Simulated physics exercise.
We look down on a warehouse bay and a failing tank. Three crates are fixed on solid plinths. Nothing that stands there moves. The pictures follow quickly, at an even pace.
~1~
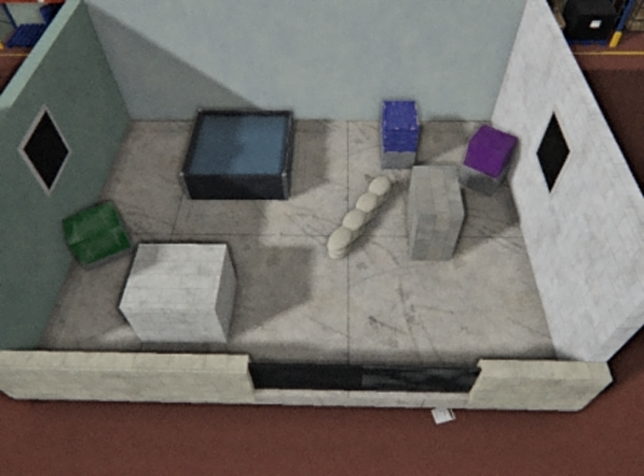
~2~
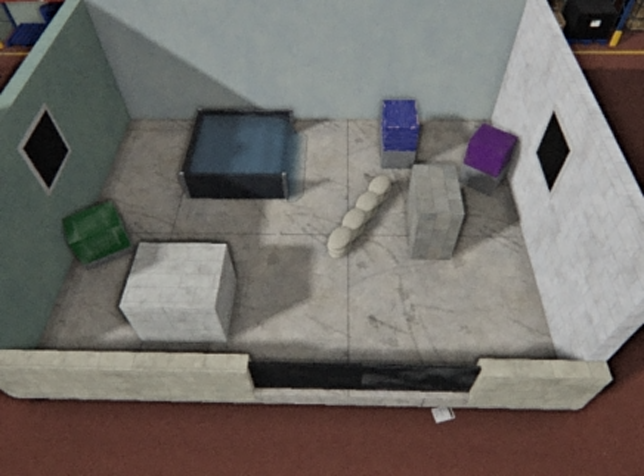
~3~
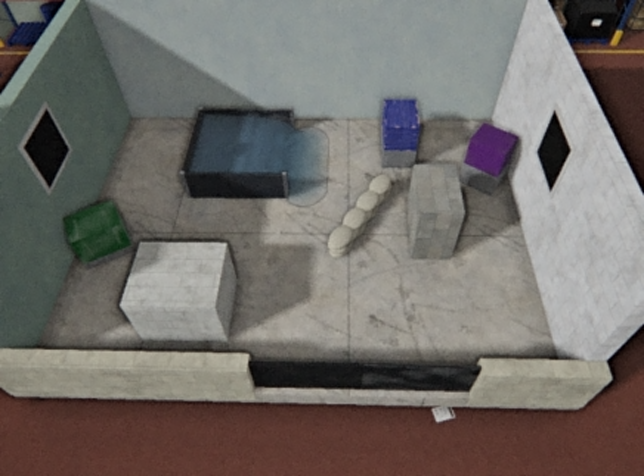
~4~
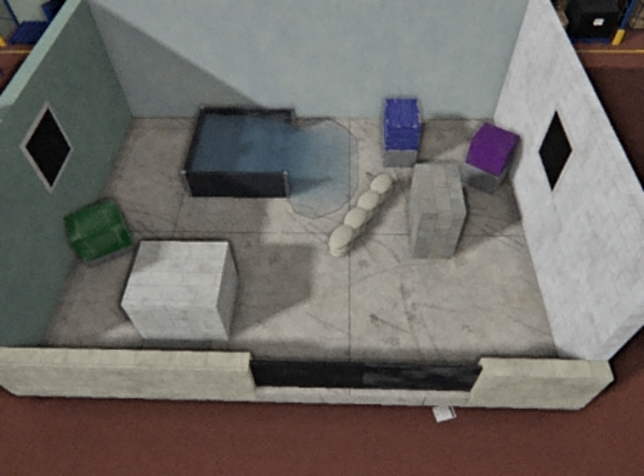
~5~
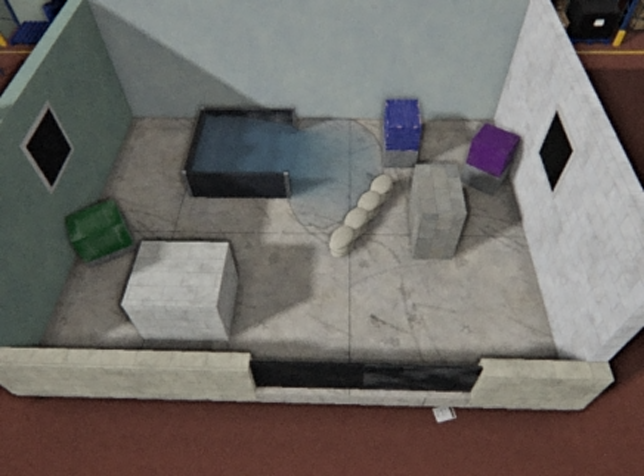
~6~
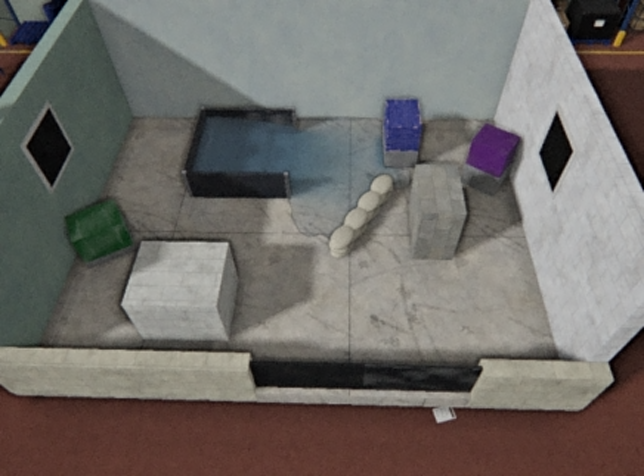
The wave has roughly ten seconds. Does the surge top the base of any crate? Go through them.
One by one: The purple crate escapes dry; the green crate escapes dry; the blue crate escapes dry.
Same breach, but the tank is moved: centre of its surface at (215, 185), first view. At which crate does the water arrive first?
The crate marked blue.
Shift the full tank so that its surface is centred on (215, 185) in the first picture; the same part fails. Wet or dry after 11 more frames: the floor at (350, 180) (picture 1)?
There: Awash.
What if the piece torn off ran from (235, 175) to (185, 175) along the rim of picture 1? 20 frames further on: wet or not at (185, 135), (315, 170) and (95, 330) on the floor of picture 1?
As listed: Dry, not flooded, flooded.
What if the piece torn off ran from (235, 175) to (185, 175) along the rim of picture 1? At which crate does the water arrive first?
The one in green.
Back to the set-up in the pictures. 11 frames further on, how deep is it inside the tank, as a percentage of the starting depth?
Roughly 30 per cent.
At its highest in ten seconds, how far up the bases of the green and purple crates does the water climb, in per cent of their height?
Near 40 and 50 in a hundred.
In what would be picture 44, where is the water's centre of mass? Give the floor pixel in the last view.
Near (350, 192).
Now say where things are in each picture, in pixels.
Still water in the tank at (240, 145), in the first frame.
The front is at (294, 198), out from the gap at (288, 157), in the second frame.
Water pours out at (288, 158) and has run to (307, 203), in the third frame.
Water pours out at (290, 158) and has run to (346, 197), in the fourth frame.
Water pours out at (290, 158) and has run to (376, 188), in the fifth frame.
The front is at (405, 182), out from the gap at (290, 159), in the sixth frame.
A moment on, water covers 20 % of the floor; the purple crate water round its plinth, the green crate not reached, the blue crate water round its plinth.
Next, water covers 30 % of the floor; the purple crate water round its plinth, the green crate not reached, the blue crate water round its plinth.
Then, water covers 45 % of the floor; the purple crate water round its plinth, the green crate not reached, the blue crate water round its plinth.
Later, water covers 70 % of the floor; the purple crate water round its plinth, the green crate water round its plinth, the blue crate water round its plinth.
In the end, water covers 95 % of the floor; the purple crate stayed above the water, the green crate stayed above the water, the blue crate stayed above the water.
